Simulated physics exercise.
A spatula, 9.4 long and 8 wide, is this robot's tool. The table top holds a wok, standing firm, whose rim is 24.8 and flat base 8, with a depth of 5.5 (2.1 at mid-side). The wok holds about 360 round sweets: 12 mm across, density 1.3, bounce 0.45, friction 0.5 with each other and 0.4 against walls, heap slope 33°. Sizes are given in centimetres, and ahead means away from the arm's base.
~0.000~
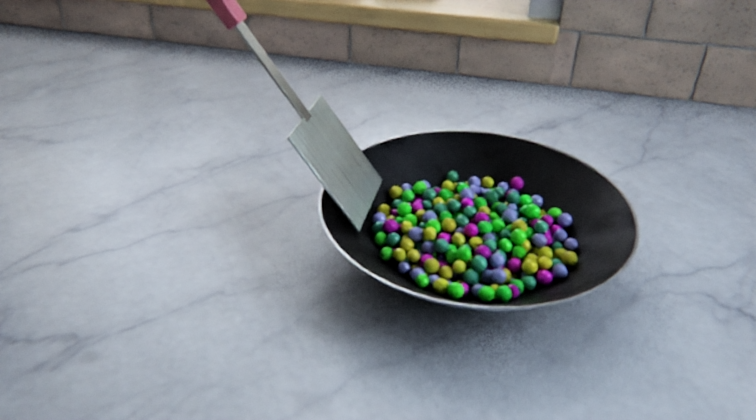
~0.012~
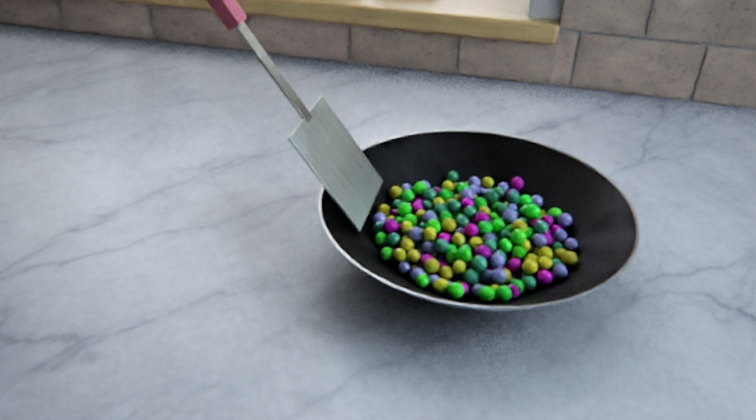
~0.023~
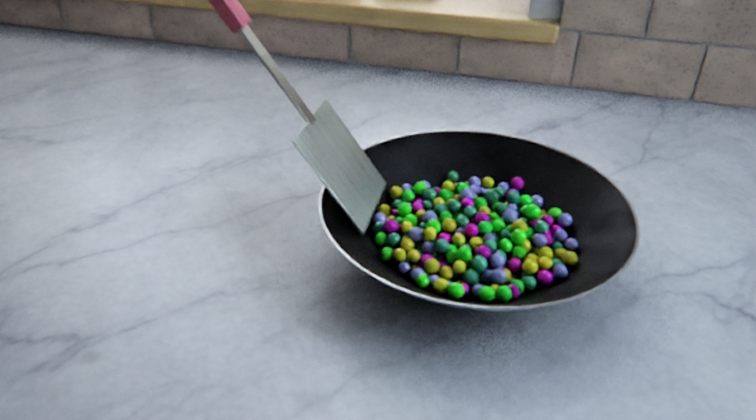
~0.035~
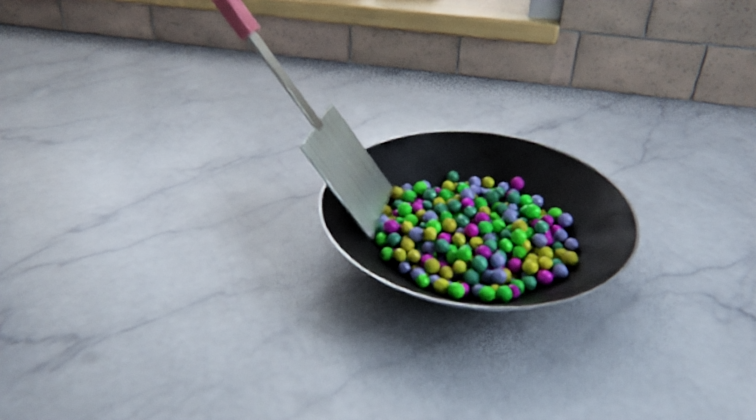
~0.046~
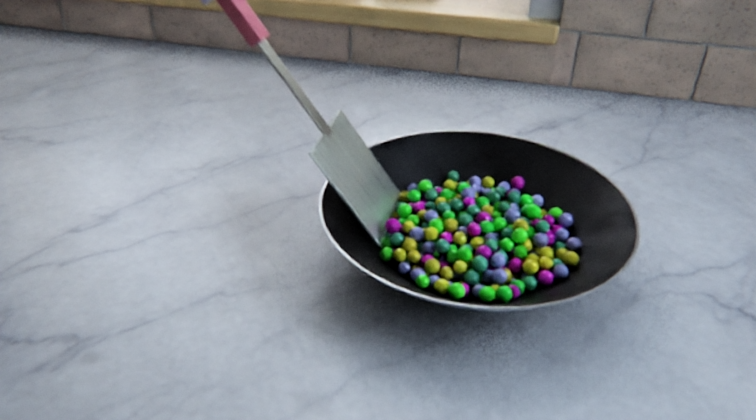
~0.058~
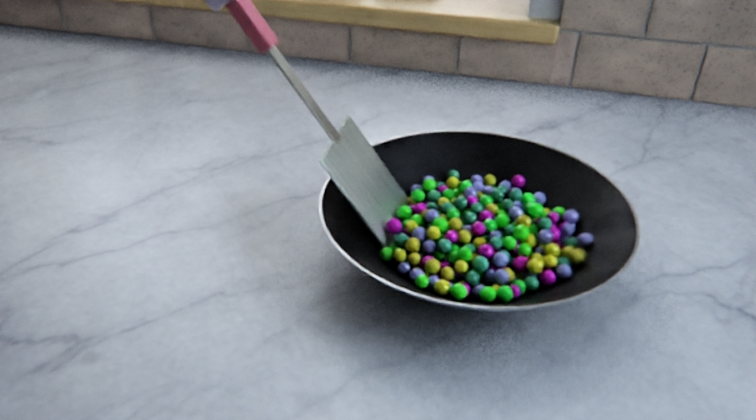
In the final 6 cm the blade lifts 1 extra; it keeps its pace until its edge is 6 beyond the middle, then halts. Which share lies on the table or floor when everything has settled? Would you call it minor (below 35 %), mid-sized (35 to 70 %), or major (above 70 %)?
I would call it minor.
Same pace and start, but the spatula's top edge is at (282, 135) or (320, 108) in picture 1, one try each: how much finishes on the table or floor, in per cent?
Close to 20 and 25 percent respectively.
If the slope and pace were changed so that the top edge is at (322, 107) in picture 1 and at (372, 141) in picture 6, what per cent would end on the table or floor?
About 50 per cent.
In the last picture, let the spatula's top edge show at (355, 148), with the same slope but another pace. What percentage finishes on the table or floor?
About 45 percent.
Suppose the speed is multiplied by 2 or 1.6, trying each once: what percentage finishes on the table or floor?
Close to 55 and 45 percent respectively.
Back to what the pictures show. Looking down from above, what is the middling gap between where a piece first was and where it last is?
Distance: Near 9 cm.
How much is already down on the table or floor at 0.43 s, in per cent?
Around 20 percent.
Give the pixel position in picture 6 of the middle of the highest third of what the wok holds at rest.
The centre sits close to (584, 226).
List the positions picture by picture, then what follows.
In the first picture, the spatula top edge at (305, 115), sloping 54°; upper third of the load around (470, 226), from x 380 to 570, top at y 175; 356 in the wok.
In the second picture, the spatula top edge at (306, 116), sloping 54°; upper third of the load around (470, 227), from x 380 to 570, top at y 175.
In the third picture, the spatula top edge at (309, 118), sloping 54°; upper third of the load around (471, 227), from x 380 to 570, top at y 175.
In the fourth picture, the spatula top edge at (317, 124), sloping 54°; upper third of the load around (471, 227), from x 380 to 570, top at y 175.
In the fifth picture, the spatula top edge at (326, 131), sloping 54°; upper third of the load around (474, 226), from x 385 to 575, top at y 175.
In the sixth picture, the spatula top edge at (335, 137), sloping 54°; upper third of the load around (477, 224), from x 385 to 585, top at y 175; 356 in the wok.
After 0.13 s, sloping 54°, highest piece 7 above the table; 355 in the wok, 1 on the blade or in flight.
After 0.20 s, sloping 54°, highest piece 7 above the table; 352 in the wok, 4 on the blade or in flight.
After 0.43 s, sloping 54°, highest piece 7 above the table; 275 in the wok, 76 on the table or floor, 5 on the blade or in flight.
After 1.48 s, sloping 54°, highest piece 7 above the table; 275 in the wok, 81 on the table or floor.
In the end, 275 in the wok, 81 on the table or floor. That is 23 % on the table or floor.
